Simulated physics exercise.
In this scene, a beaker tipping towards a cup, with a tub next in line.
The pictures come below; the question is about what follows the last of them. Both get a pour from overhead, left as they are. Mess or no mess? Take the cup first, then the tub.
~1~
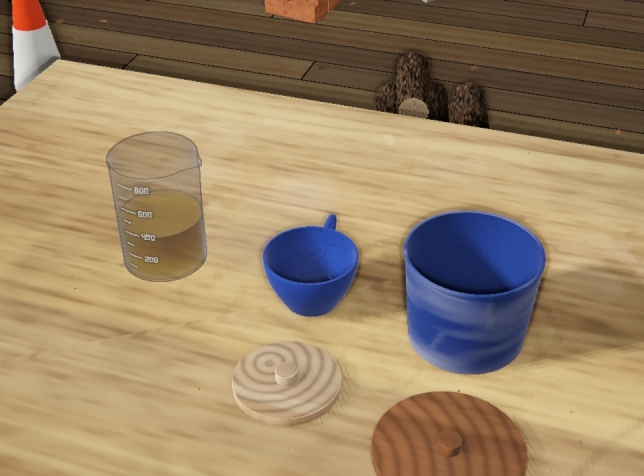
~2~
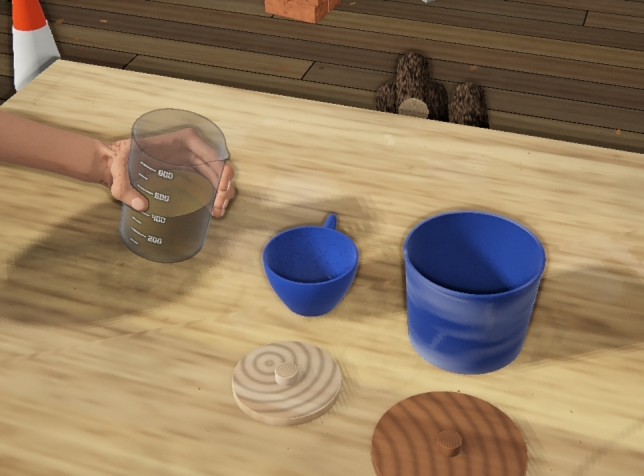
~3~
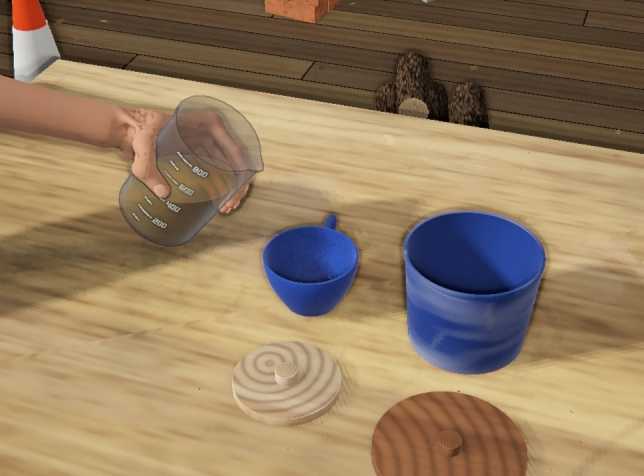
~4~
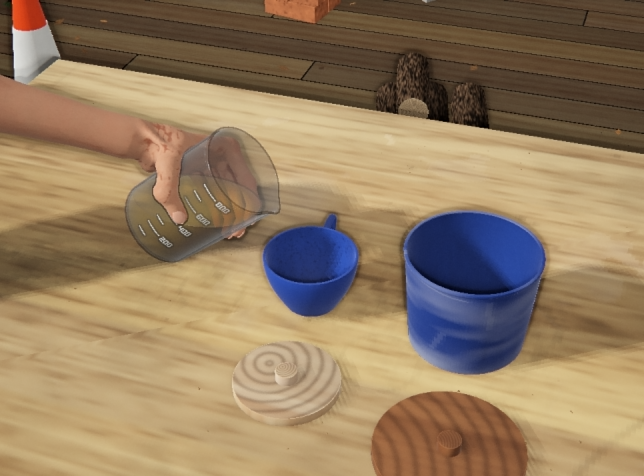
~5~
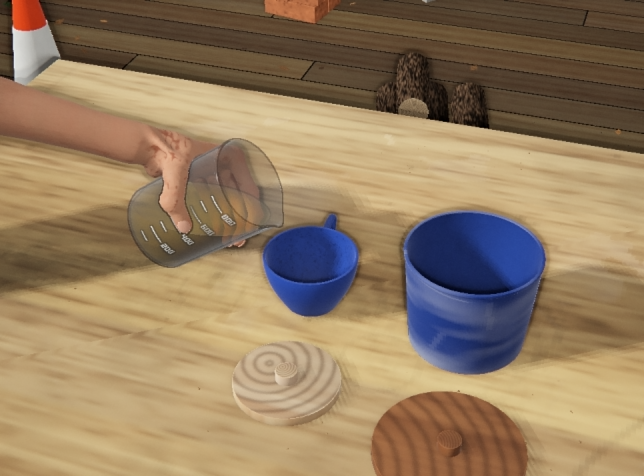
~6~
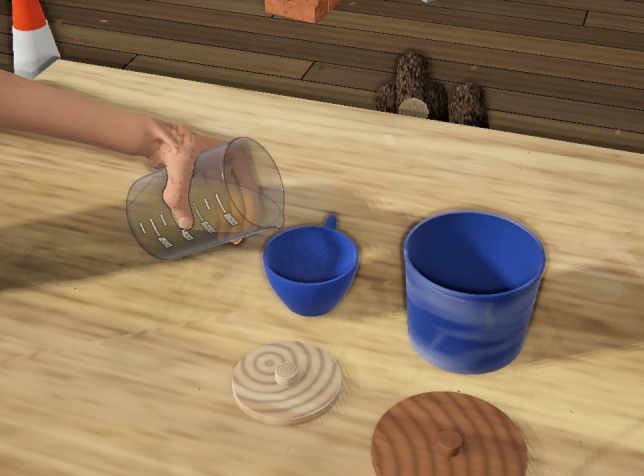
At the end, looks like the cup will keep the pour; looks like the tub will keep the pour.
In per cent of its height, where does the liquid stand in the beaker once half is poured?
Roughly 20 per cent.
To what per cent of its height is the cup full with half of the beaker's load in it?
About 75 per cent of its height.
Next, the apple juice goes into the cup.
After that, the apple juice goes into the tub.
Finally, the cup has its share inside; the tub has its share inside.
